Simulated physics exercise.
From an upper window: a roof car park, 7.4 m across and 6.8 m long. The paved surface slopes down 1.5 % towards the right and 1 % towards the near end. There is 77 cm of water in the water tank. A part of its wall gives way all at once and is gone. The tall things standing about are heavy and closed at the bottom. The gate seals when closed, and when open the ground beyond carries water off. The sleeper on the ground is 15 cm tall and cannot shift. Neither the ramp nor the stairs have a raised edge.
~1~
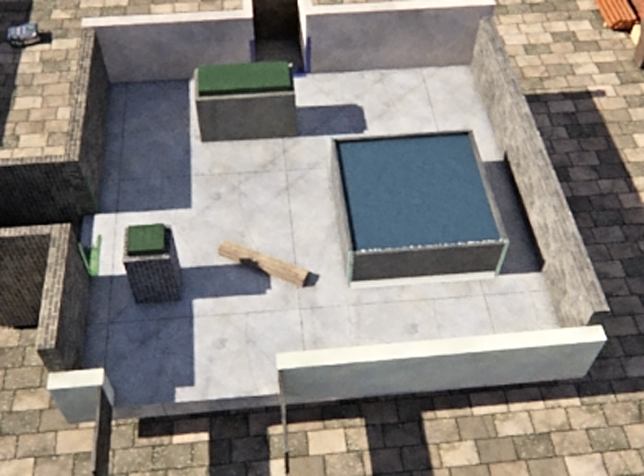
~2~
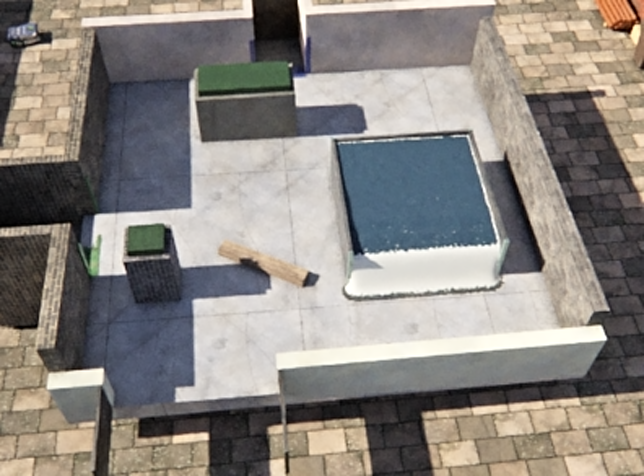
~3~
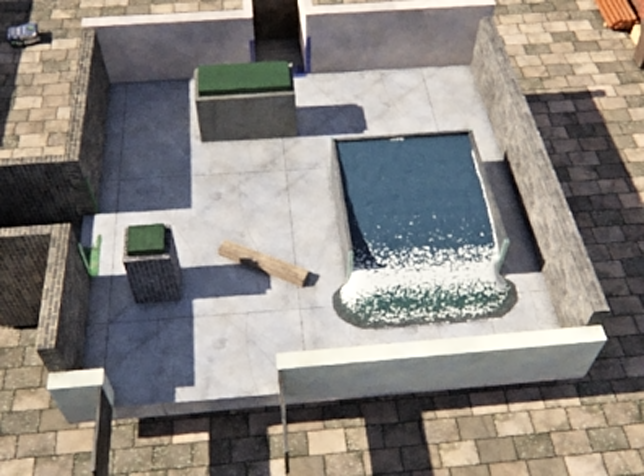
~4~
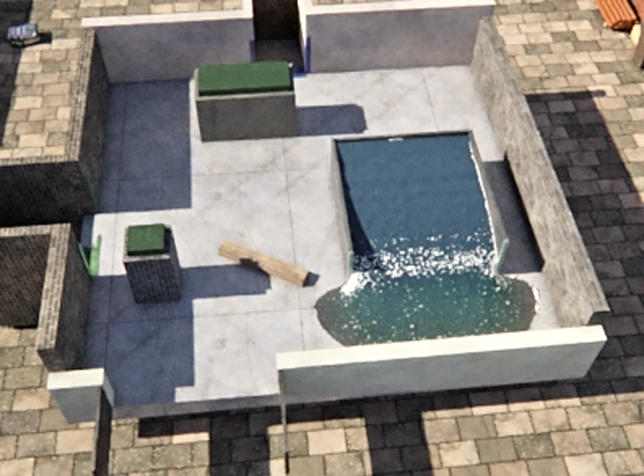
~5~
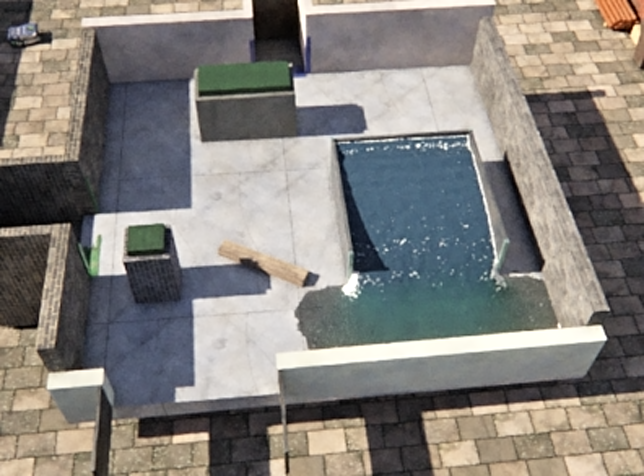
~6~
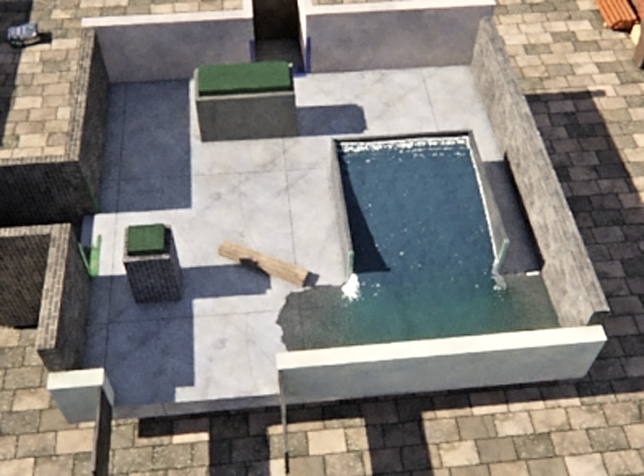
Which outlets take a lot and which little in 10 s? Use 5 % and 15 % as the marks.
Shares: The gate opening takes above 15 %; the flight of stairs down (marked green) takes not even 5 %; the ramp down (marked blue) takes not even 5 %.
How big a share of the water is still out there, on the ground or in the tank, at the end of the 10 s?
About 80 per cent.
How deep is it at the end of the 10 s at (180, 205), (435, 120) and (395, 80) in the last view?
About 8, 4 and 5 cm.
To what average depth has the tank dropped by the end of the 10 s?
Some 8 cm.
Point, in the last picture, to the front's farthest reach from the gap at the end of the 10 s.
Around (110, 88).
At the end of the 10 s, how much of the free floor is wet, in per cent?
Near 100 per cent is wet.
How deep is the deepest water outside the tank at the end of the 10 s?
Up to some 18 cm.
A moment later water covers 15 % of the floor and is deepest (72 cm) near (558, 355); gone so far, the gate opening 0 %, the flight of stairs down (marked green) 0 %, the ramp down (marked blue) 0 %.
Soon after water covers 30 % of the floor and is deepest (65 cm) near (558, 355); gone so far, the gate opening 1 %, the flight of stairs down (marked green) 0 %, the ramp down (marked blue) 0 %.
Next water covers 55 % of the floor and is deepest (48 cm) near (473, 71); gone so far, the gate opening 3 %, the flight of stairs down (marked green) 0 %, the ramp down (marked blue) 0 %.
Later on water covers 90 % of the floor and is deepest (22 cm) near (474, 76); gone so far, the gate opening 9 %, the flight of stairs down (marked green) 1 %, the ramp down (marked blue) 0 %.
At the end water covers 100 % of the floor and is deepest (18 cm) near (569, 354); gone so far, the gate opening 17 %, the flight of stairs down (marked green) 2 %, the ramp down (marked blue) 1 %.
